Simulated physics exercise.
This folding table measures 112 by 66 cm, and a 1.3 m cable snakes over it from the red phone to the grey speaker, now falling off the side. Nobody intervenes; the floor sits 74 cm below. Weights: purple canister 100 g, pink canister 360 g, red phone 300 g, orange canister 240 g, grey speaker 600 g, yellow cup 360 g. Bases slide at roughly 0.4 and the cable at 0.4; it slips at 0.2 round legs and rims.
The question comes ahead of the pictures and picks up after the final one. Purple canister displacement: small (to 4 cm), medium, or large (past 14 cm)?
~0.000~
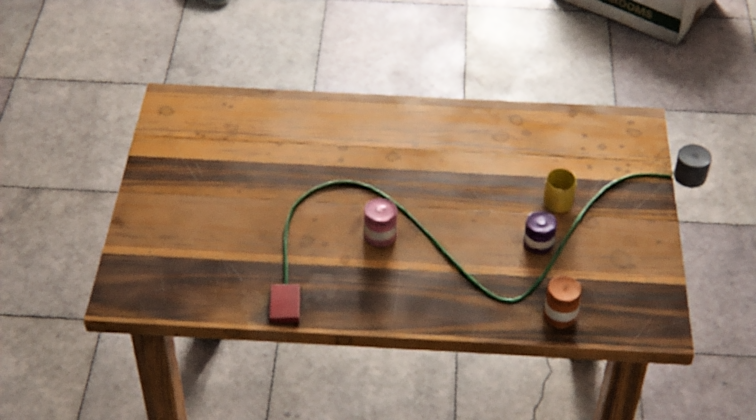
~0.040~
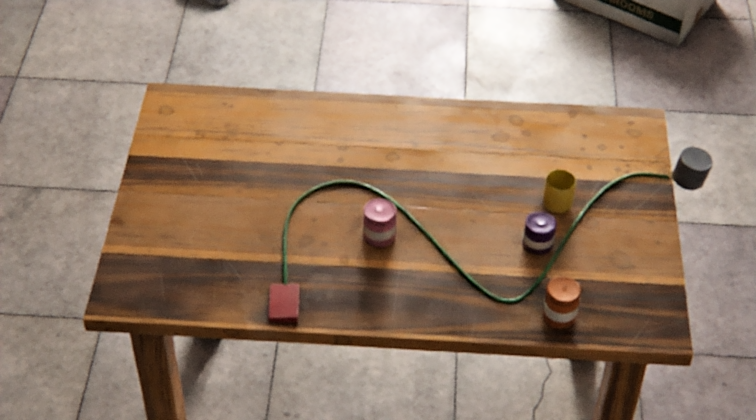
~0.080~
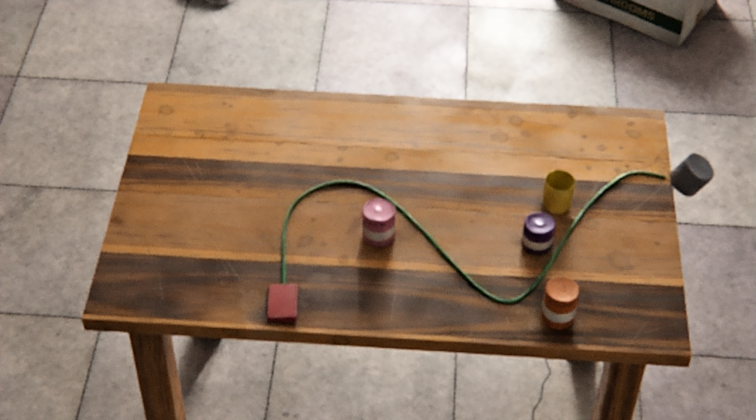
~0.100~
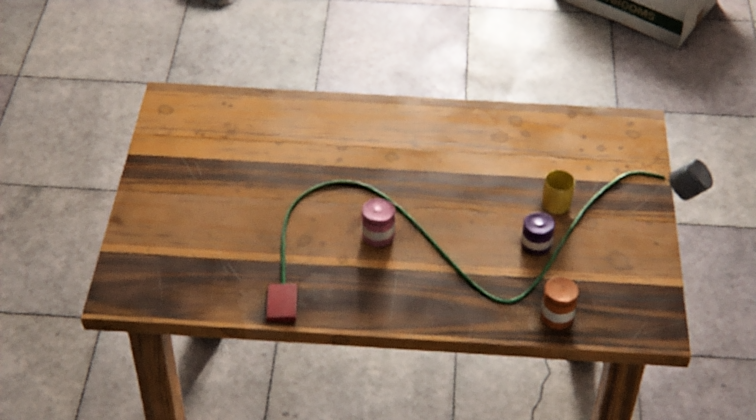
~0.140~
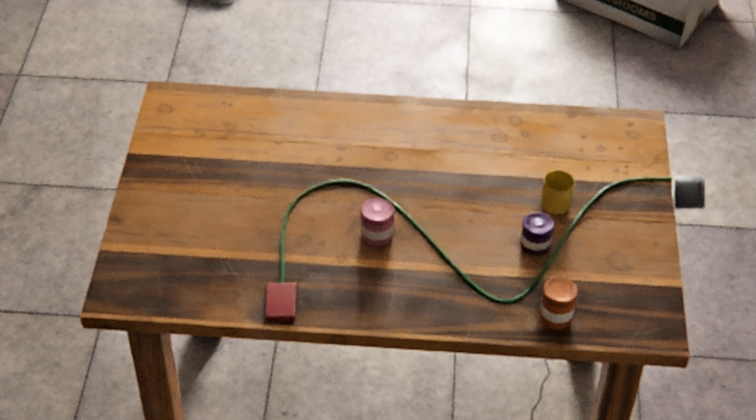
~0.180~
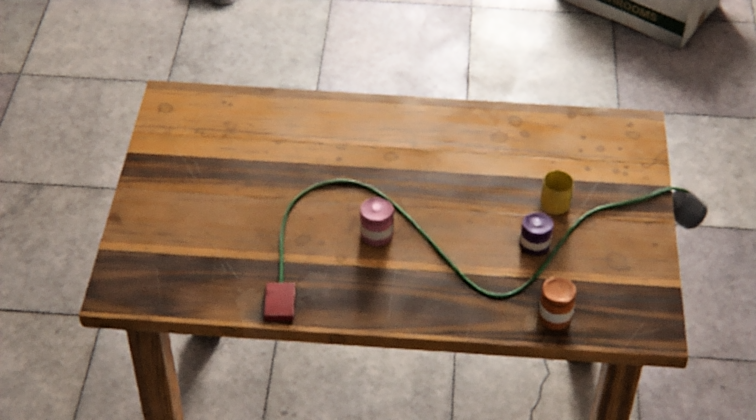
Medium.
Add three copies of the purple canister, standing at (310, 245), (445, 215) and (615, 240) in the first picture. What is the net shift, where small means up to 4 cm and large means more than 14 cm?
Result, in order: Major / minor / minor.
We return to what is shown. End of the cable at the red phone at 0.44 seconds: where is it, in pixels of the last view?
Near (306, 282).
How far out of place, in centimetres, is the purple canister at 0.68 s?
By then the purple canister has moved close to 10 cm.
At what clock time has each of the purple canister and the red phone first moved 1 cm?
For the purple canister it's 0.32 s, while the red phone gets there at 0.42 s.
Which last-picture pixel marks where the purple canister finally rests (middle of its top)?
Around (537, 193).
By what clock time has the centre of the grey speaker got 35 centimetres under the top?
Estimate: About 0.34 s.
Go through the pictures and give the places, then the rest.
In the first picture, purple canister (542, 222); cable runs through (613, 184) (552, 262) (456, 264) (373, 189) (286, 231).
In the second picture, grey speaker (695, 158); cable runs through (612, 184) (455, 264) (285, 230).
In the third picture, grey speaker (692, 175); cable runs through (611, 185) (454, 265) (284, 230).
In the fourth picture, grey speaker (691, 180); cable runs through (611, 185) (453, 265) (284, 230).
In the fifth picture, grey speaker (690, 192); cable runs through (612, 186) (452, 264) (283, 229).
In the sixth picture, purple canister (538, 223); cable runs through (639, 200) (452, 264) (370, 188) (282, 229).
After 0.4 s, the cable's tail end at (306, 282); purple canister 6 cm off its start, grey speaker over the edge, red phone 3 cm off its start.
After 0.7 s, the cable's tail end at (390, 245); purple canister 10 cm off its start, red phone 23 cm off its start, pink canister 13 cm off its start.
After 0.9 s, the cable's tail end at (398, 240); purple canister 8 cm off its start at (537, 193), red phone 25 cm off its start at (377, 231), pink canister 13 cm off its start at (410, 254).
After 1.2 s, the cable's tail end at (398, 240); purple canister 8 cm off its start, red phone 25 cm off its start, pink canister 13 cm off its start.
After 2.4 s, the cable's tail end at (398, 240); purple canister 8 cm off its start at (537, 193), red phone 25 cm off its start at (377, 231), pink canister 13 cm off its start at (410, 254), grey speaker over the edge.
